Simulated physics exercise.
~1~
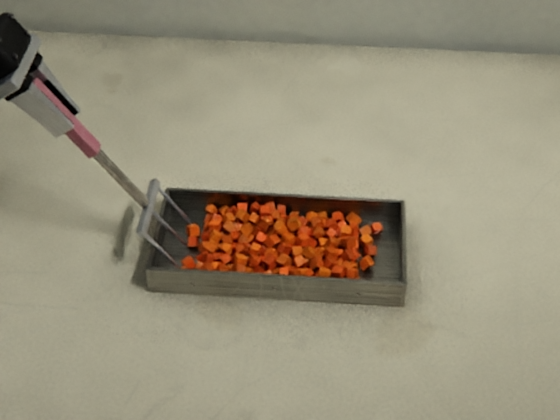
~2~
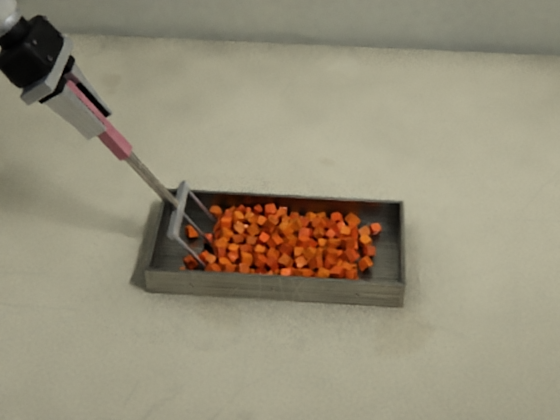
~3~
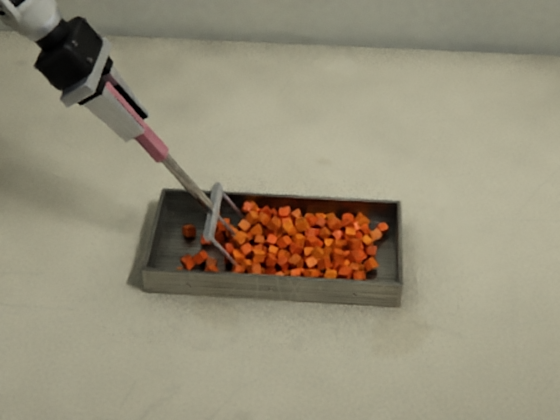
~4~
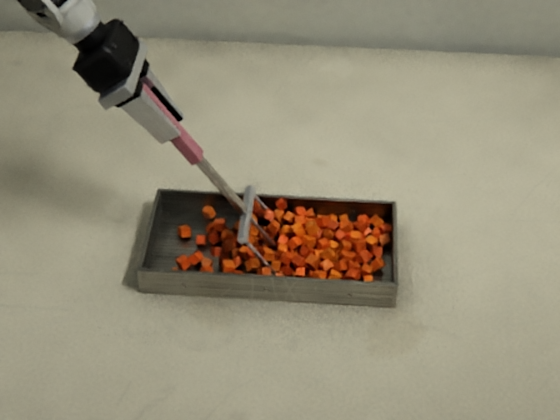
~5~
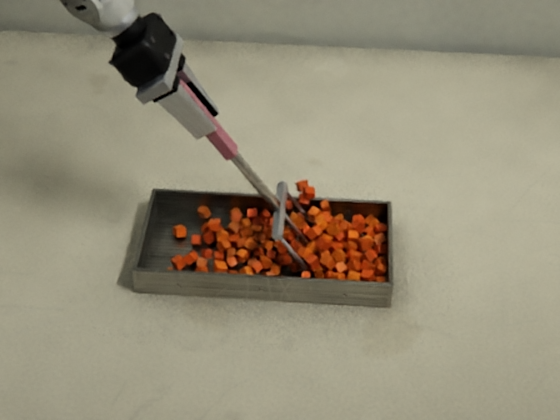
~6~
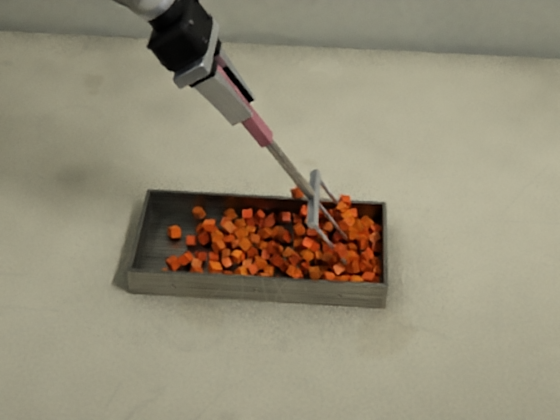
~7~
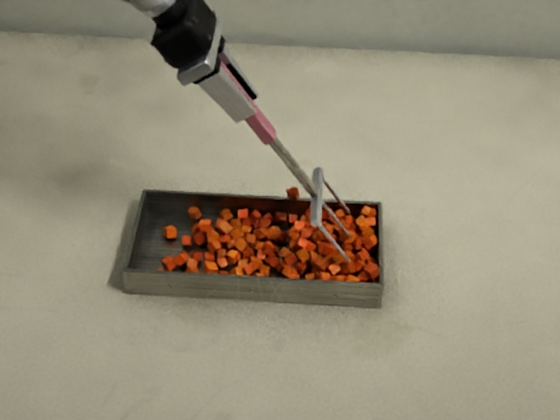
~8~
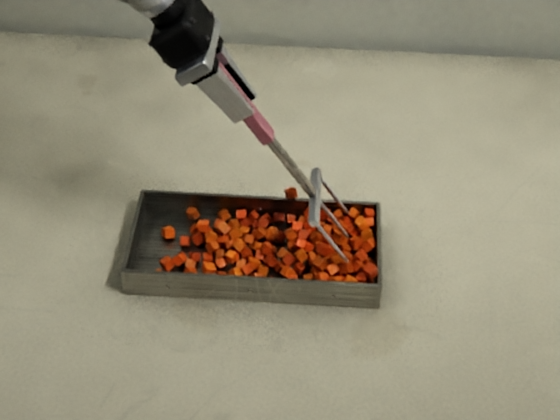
A robot arm drags a fork rightward through orange cubes in a gray tray, then stops.
